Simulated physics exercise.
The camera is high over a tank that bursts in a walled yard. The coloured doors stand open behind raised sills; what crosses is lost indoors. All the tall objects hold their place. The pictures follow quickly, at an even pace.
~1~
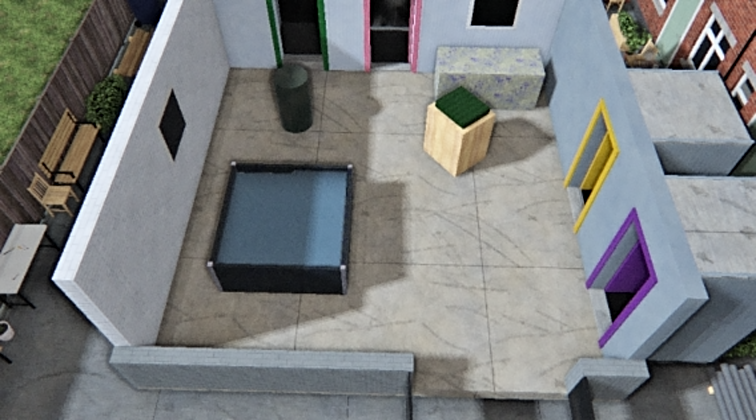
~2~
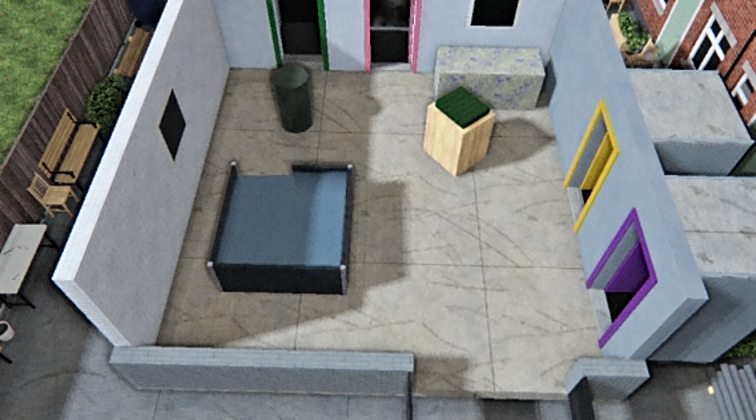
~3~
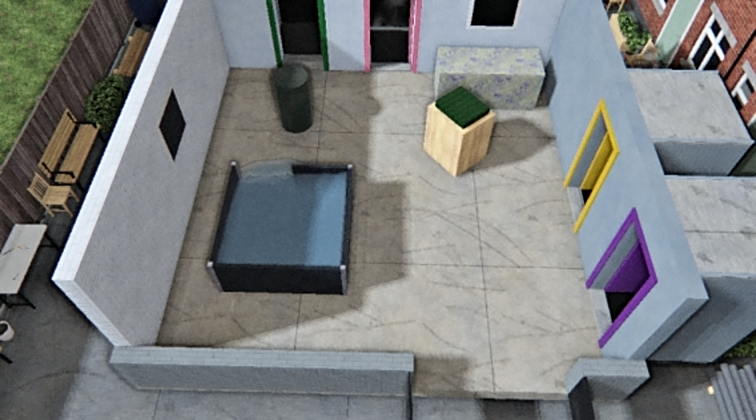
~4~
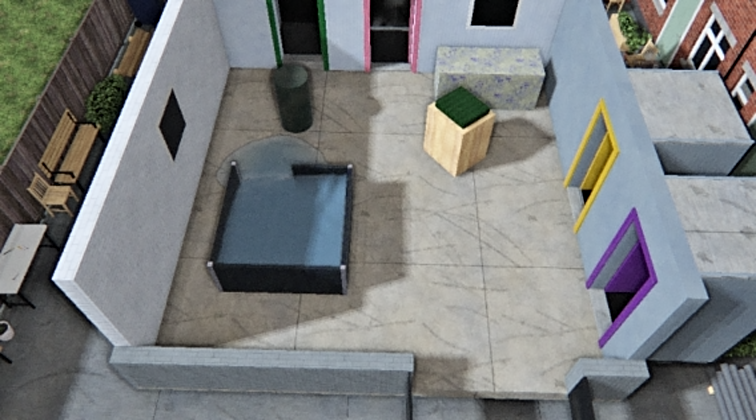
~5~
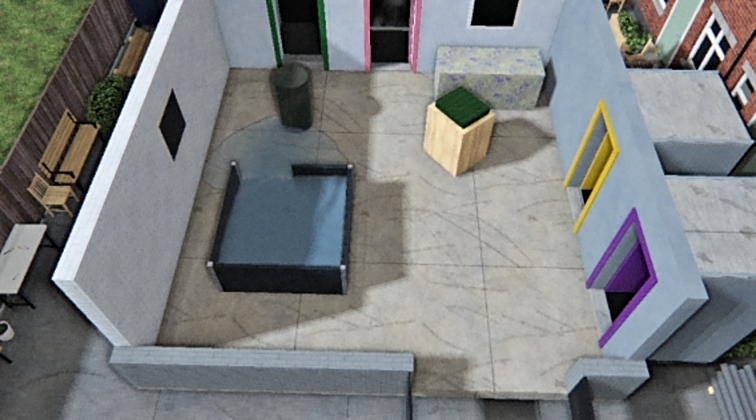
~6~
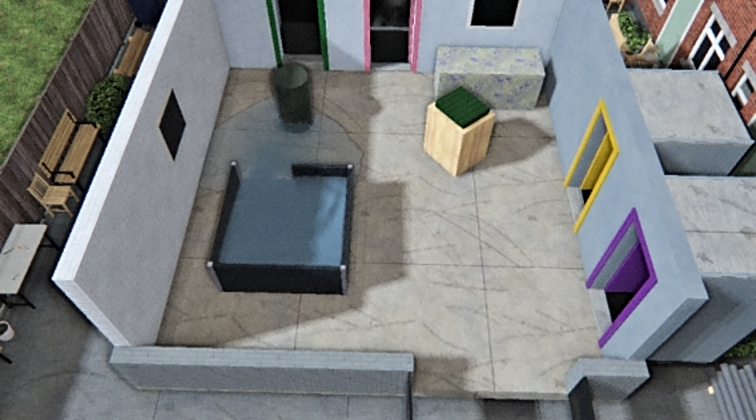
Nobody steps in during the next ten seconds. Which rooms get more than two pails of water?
One by one: The pink door lets in a lot; the yellow door admits no more than that; the purple door admits no more than that; the green door admits no more than that.
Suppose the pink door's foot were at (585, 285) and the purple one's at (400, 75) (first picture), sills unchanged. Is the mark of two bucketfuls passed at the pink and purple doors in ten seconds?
One by one: Pink door holds; purple door goes over.
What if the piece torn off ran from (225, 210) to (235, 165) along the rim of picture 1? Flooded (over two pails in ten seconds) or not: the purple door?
Purple lets more in.
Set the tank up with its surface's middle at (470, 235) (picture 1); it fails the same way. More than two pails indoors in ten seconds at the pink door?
My reading: Pink door floods.
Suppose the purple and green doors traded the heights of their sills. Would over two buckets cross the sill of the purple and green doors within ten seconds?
In short: The purple one takes less, the green one is over.
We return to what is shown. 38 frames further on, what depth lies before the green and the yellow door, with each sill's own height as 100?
Near 60 and 80 in a hundred.
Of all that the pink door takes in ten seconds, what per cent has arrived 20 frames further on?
Roughly 20 per cent.
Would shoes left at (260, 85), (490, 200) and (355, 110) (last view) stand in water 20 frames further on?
In turn: Covered, not flooded, covered.
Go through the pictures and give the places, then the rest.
The first frame shows the open tank at (285, 216) is whole and still.
In the second frame, water pours out on the open tank's far side and has run to a hidden place.
In the third frame, water pours out on the open tank's far side and has run to a hidden place.
In the fourth frame, water pours out on the open tank's far side and has run to (288, 138).
In the fifth frame, water pours out on the open tank's far side and has run to (276, 118).
In the sixth frame, the front is at (271, 99), out from the gap on the open tank's far side.
A moment on, water covers 20 % of the floor; the pink door not reached, the yellow door not reached, the purple door not reached, the green door wet at the sill, nothing in.
Next, water covers 30 % of the floor; the pink door under two buckets in, the yellow door not reached, the purple door not reached, the green door wet at the sill, nothing in.
Then, water covers 40 % of the floor; the pink door over two buckets in, the yellow door not reached, the purple door not reached, the green door wet at the sill, nothing in.
Later, water covers 65 % of the floor; the pink door over two buckets in, the yellow door wet at the sill, nothing in, the purple door not reached, the green door wet at the sill, nothing in.
In the end, water covers 95 % of the floor; the pink door far over two buckets in, the yellow door wet at the sill, nothing in, the purple door wet at the sill, nothing in, the green door wet at the sill, nothing in.
